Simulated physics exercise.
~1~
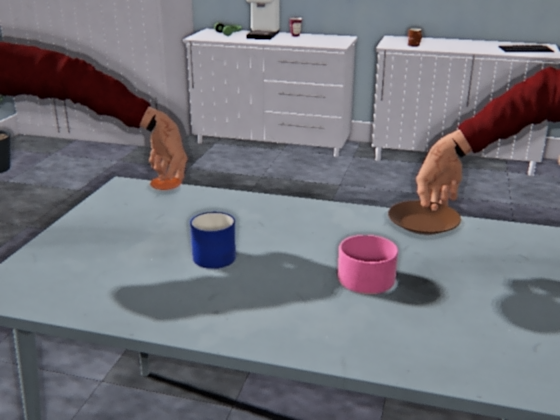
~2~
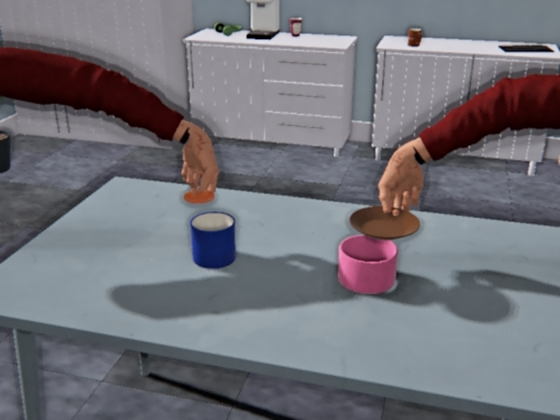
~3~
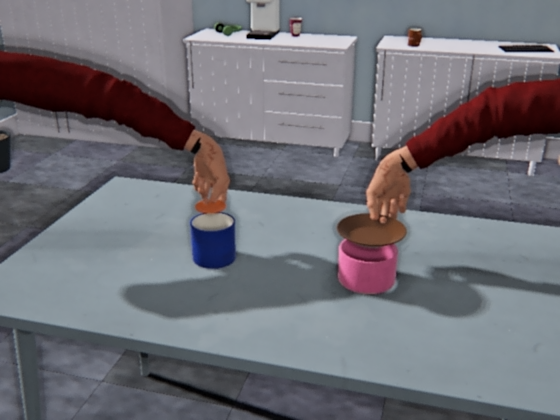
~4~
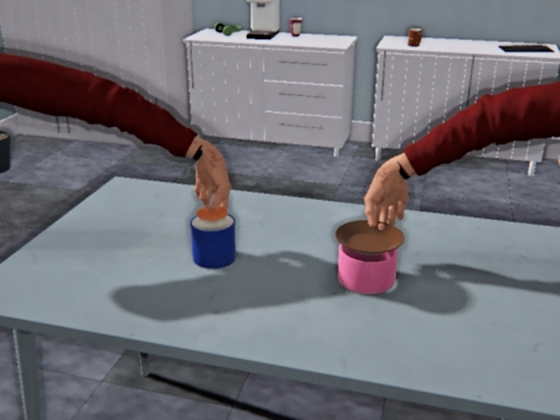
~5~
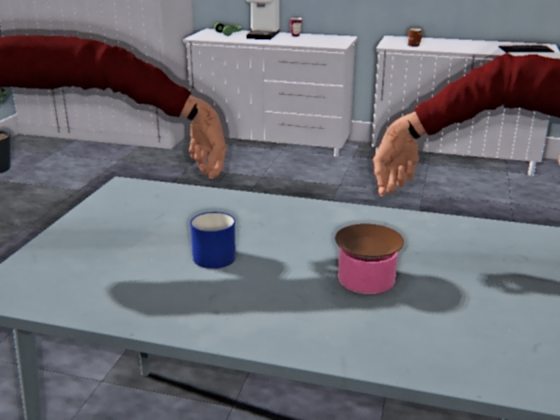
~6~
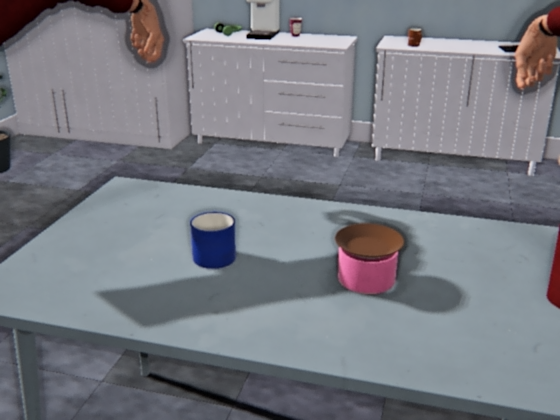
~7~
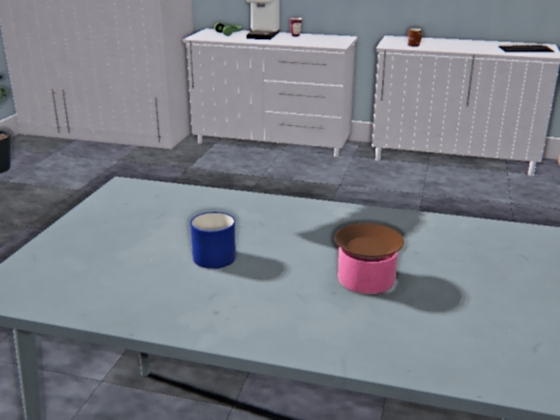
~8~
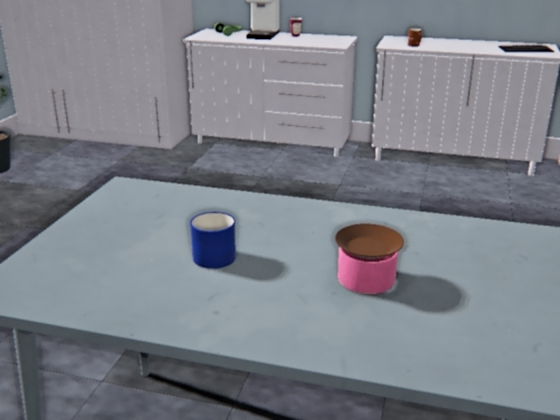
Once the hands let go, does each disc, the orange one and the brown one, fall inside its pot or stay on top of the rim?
The orange disc falls inside the blue pot, while the brown disc stays resting on the rim of the pink one.
